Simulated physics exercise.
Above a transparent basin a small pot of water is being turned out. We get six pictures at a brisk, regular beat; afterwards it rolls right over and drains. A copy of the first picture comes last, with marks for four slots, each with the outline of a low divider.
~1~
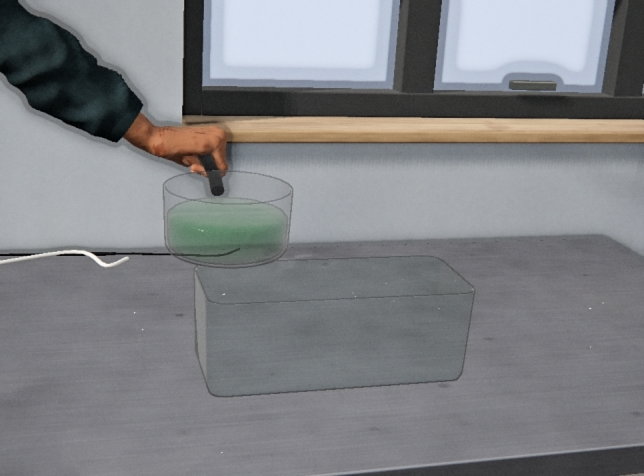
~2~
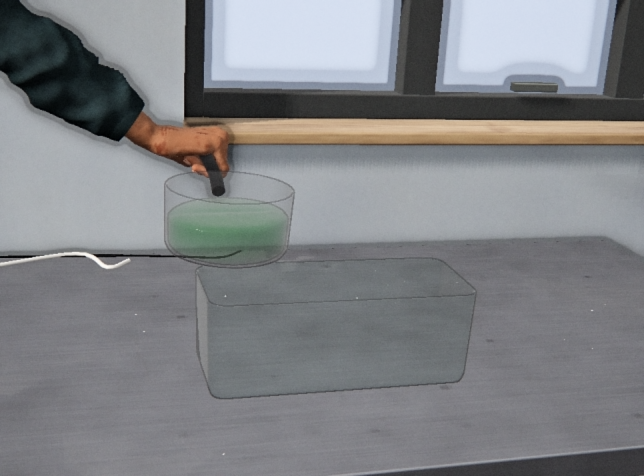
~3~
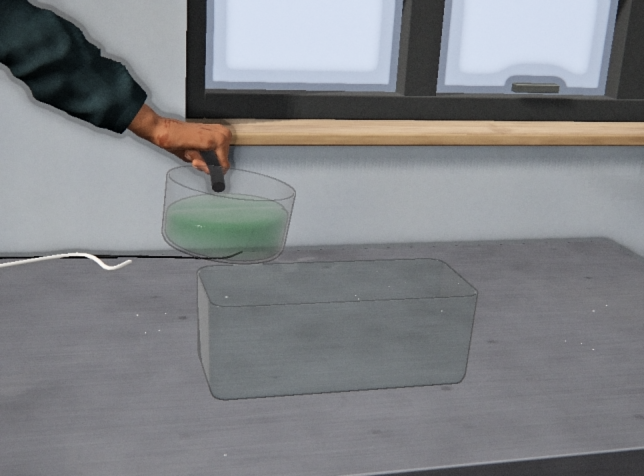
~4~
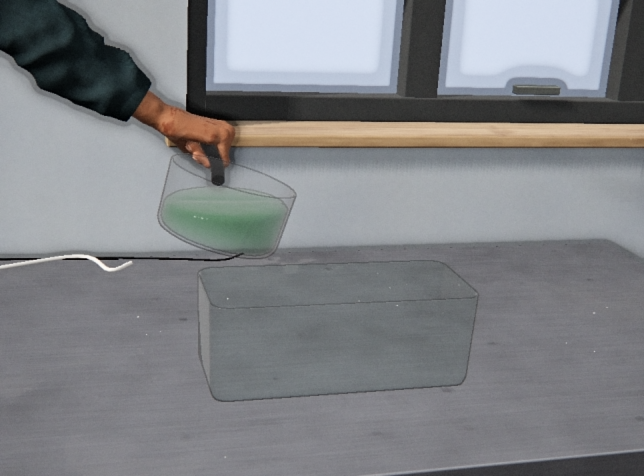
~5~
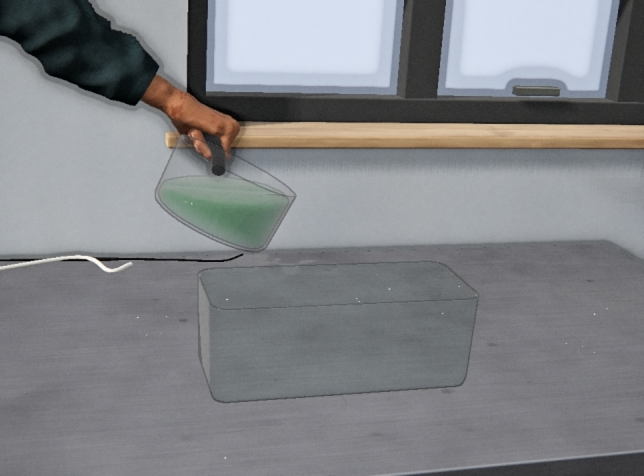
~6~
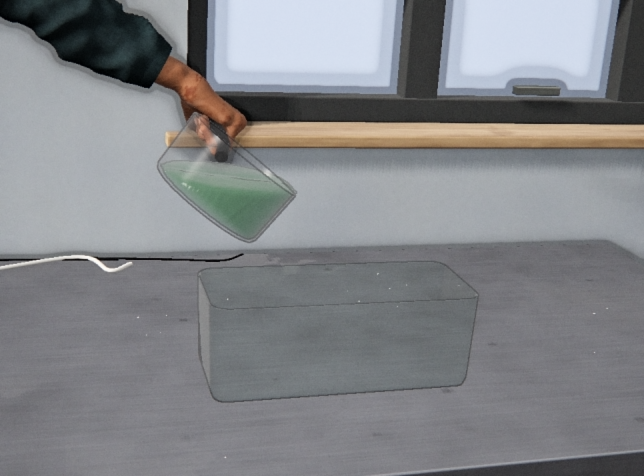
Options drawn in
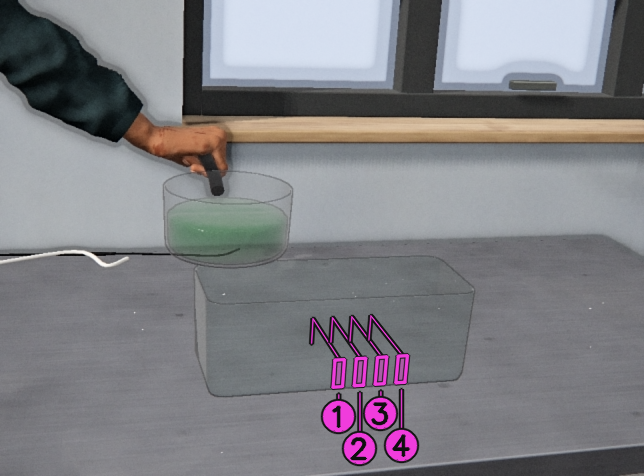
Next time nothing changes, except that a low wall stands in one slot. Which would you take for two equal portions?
Choose 3.
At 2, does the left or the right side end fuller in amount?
The right one.
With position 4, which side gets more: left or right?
The left side.
On the marked copy, 1 at (338, 394); 2 at (359, 392); 3 at (380, 391); 4 at (401, 389).
For position 1, about 11 % ends left of the wall and 88 % right of it.
For position 2, about 17 % ends left of the wall and 82 % right of it.
For position 3, about 50 % ends left of the wall and 49 % right of it.
For position 4, about 85 % ends left of the wall and 13 % right of it.
